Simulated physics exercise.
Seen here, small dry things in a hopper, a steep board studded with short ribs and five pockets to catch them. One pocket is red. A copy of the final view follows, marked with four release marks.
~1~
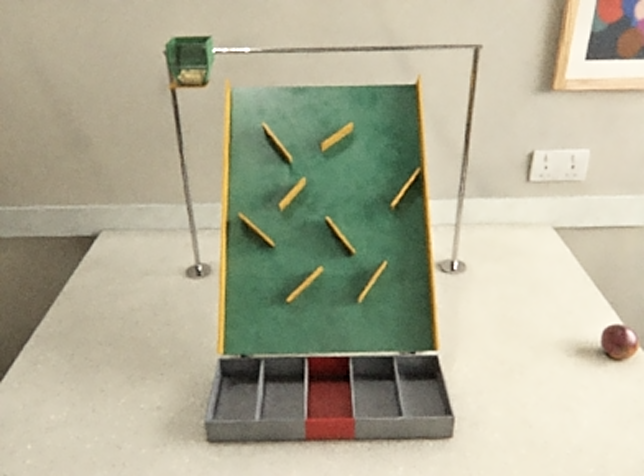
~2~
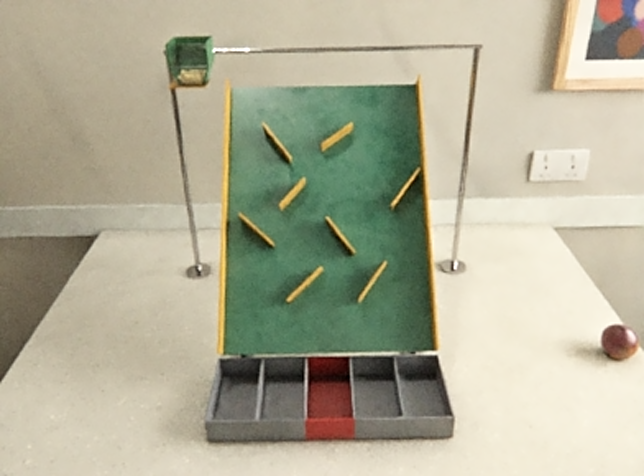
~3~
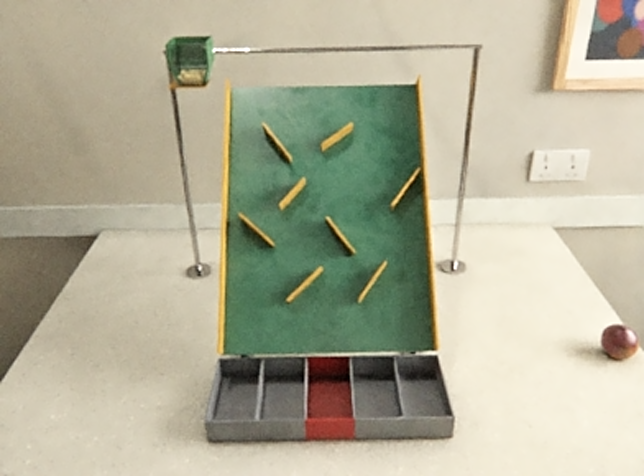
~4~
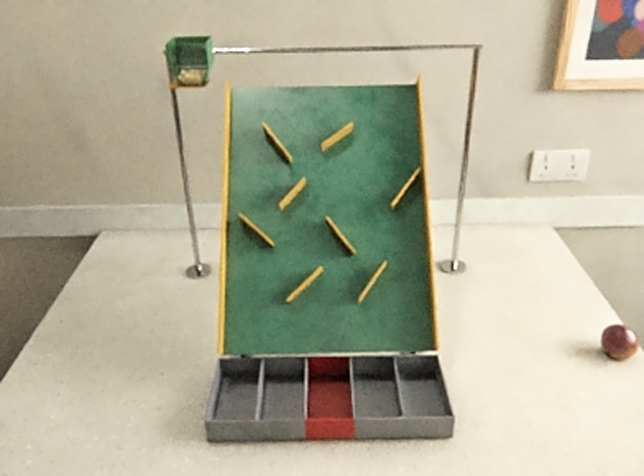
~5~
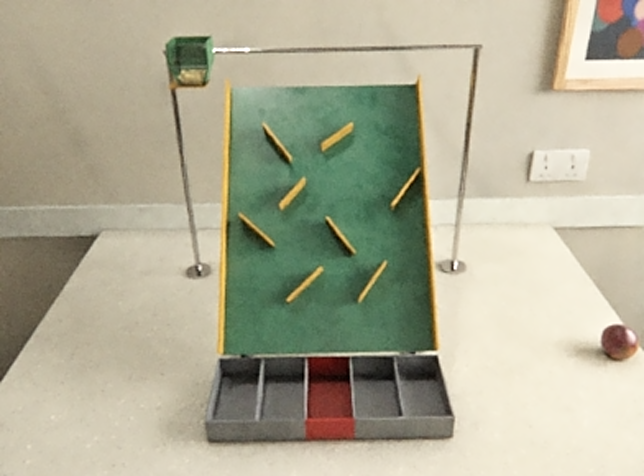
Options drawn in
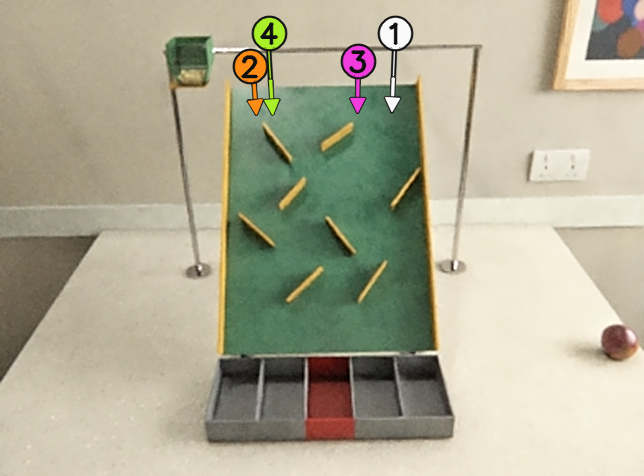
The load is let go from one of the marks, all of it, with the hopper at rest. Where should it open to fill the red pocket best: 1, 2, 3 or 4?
1 works best here.
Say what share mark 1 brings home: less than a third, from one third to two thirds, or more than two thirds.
It is more than two thirds.
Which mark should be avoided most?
Here it is mark 2.
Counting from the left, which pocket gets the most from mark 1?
The third.
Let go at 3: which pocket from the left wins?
It is the third one.
On the marked copy, mark 1 meets the board at (392, 106); mark 2 meets the board at (256, 109); mark 3 meets the board at (357, 107); mark 4 meets the board at (272, 109).
With 1, nearly all in the red pocket, a stray few in other pockets, a stray few held on the board, a small part outside the box.
With 2, a small part in the red pocket, about two thirds in other pockets, about a quarter outside the box.
With 3, about half in the red pocket, about a third in other pockets, a stray few held on the board, a small part outside the box.
With 4, about a third in the red pocket, about half in other pockets, a small part outside the box.
